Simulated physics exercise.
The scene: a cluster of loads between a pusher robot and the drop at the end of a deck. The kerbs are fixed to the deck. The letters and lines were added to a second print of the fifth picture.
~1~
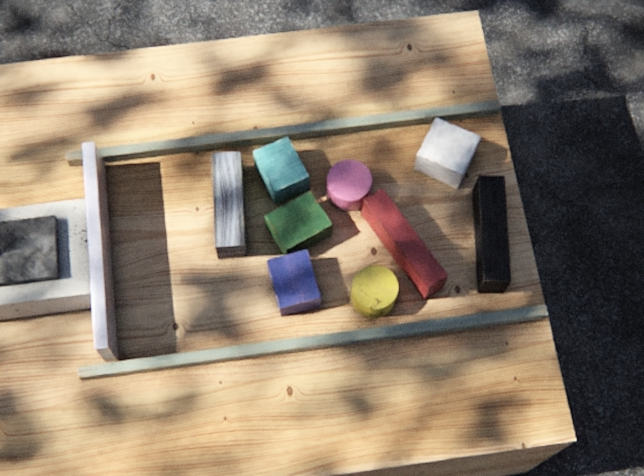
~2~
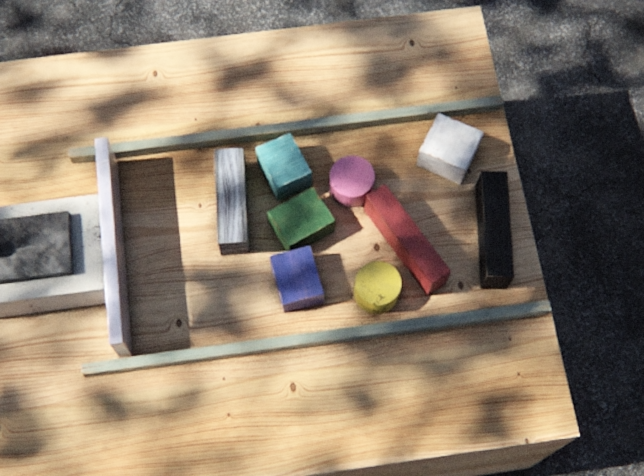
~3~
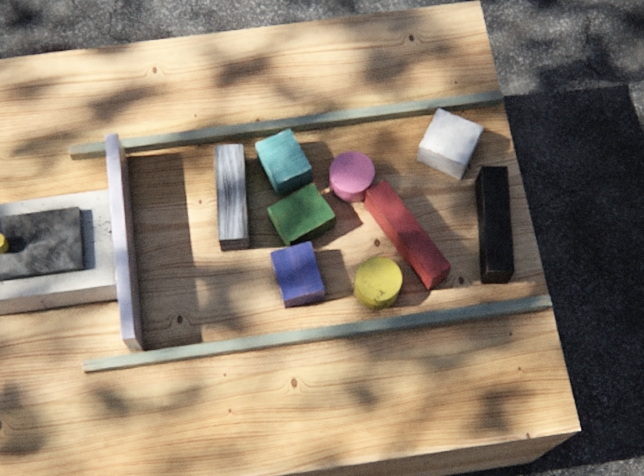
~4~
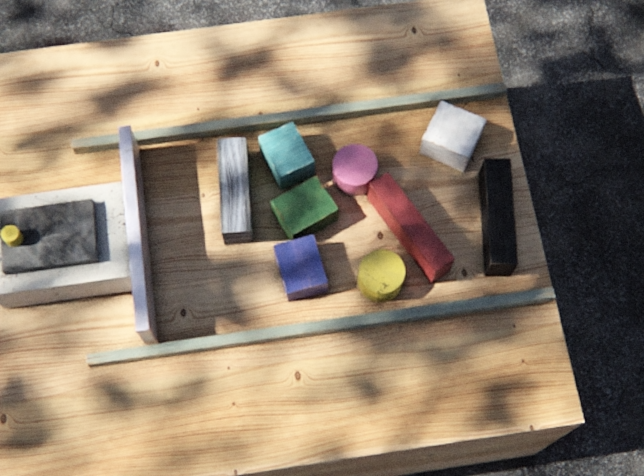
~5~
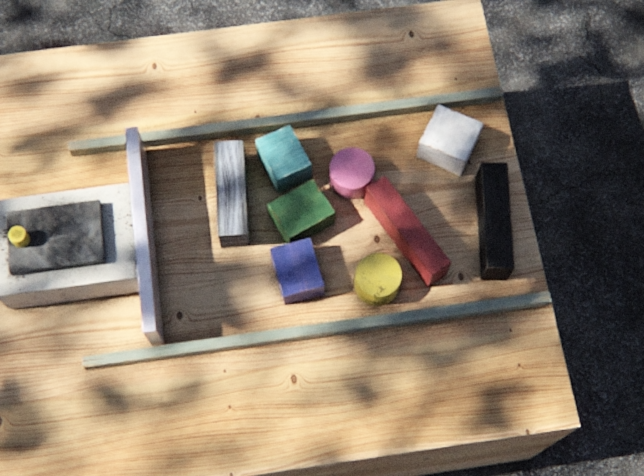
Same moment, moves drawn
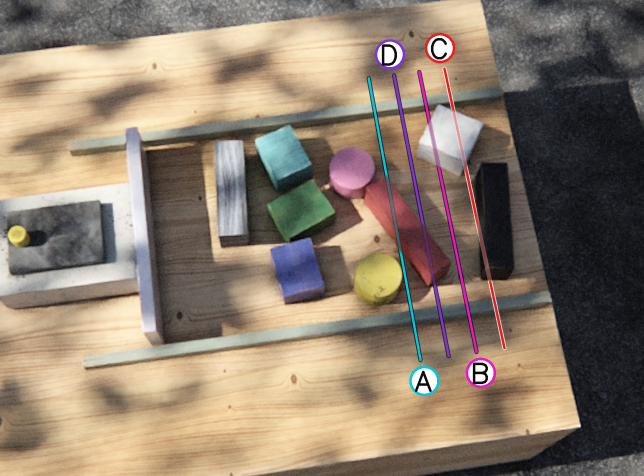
A wooden deck held a loose cluster of colorful blocks between two rails, and a flat pusher on the left slid slowly a short way right toward them, while the blocks stayed put.
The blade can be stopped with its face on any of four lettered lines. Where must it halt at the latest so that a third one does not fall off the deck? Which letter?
Up to line D.
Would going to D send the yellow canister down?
No.
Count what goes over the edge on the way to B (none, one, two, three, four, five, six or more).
By then, four.
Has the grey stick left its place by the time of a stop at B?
Yes.
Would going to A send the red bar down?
No.
On the marked copy, A at (393, 212); B at (446, 205); C at (473, 201); D at (420, 208).
Taking D. A third of the way, robot (166, 222); turquoise crate (291, 159); grey stick (262, 190).
Two thirds of the way, robot (268, 208); white crate (462, 132); red bar (449, 229).
When it is over, robot (345, 198); black stick over the edge; white crate over the edge; two fallen.
As for the rest, A is within the limit but short; B drops four; C drops six.
